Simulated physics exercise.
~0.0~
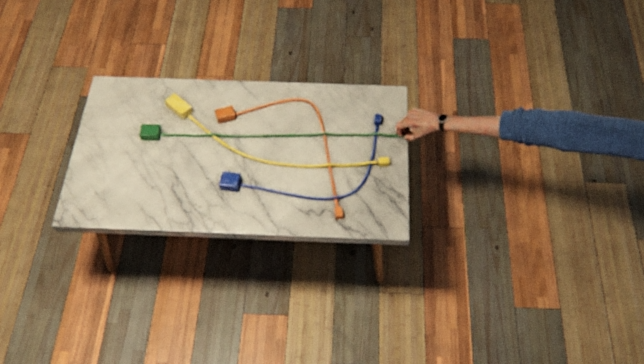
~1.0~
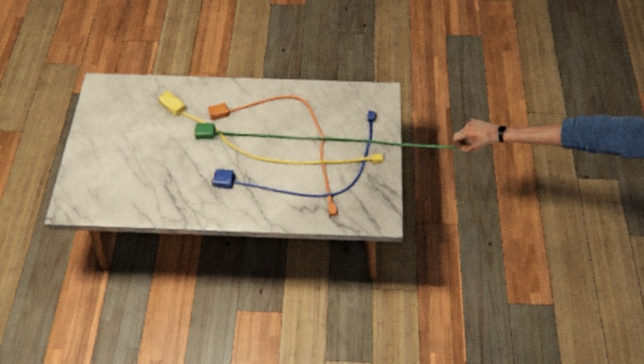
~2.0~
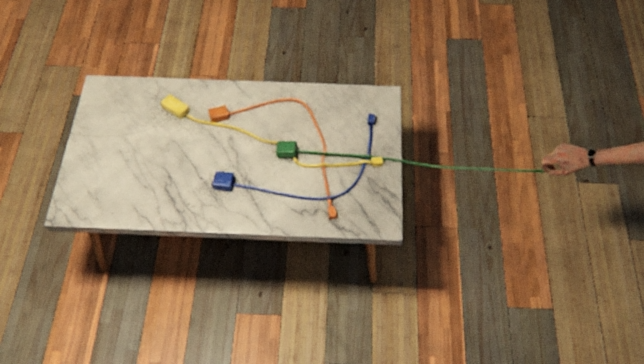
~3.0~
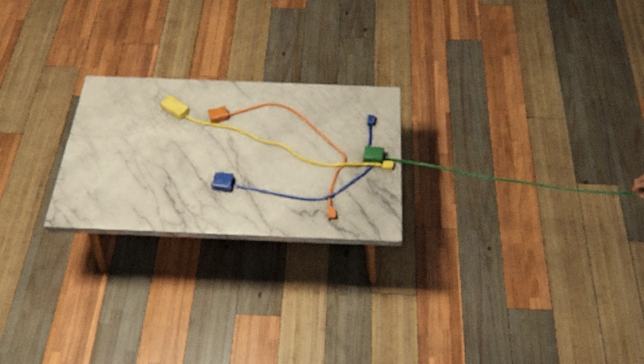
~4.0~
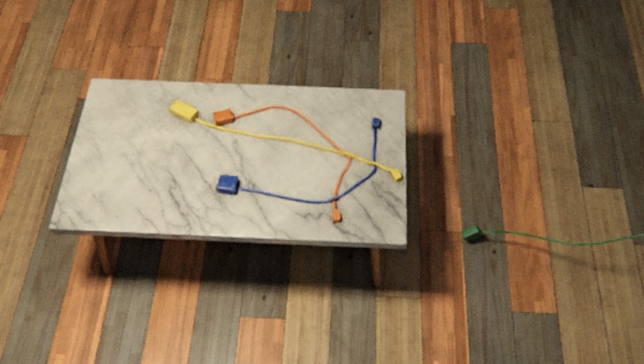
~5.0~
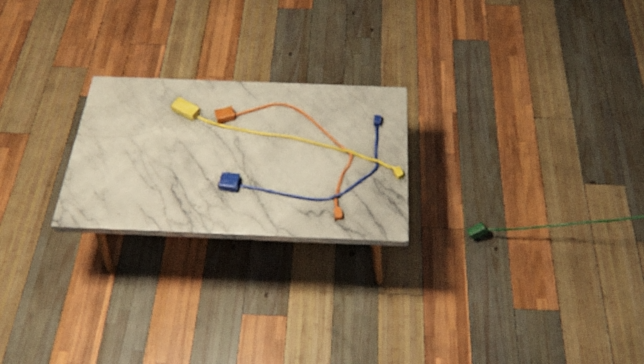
A hand reaching in from the right pulls a green lead across a pale marble-topped table, seen from above on a wooden plank floor. Four coloured leads overlap on the top, with the green and yellow chargers at the upper left, the orange one beside them and the blue one lower down. The green charger slides rightwards over the table, nudging the yellow lead and its plug as it nears the right edge. It then drops off that side and ends beside the table, its lead trailing right, while the yellow, orange and blue leads remain on top.
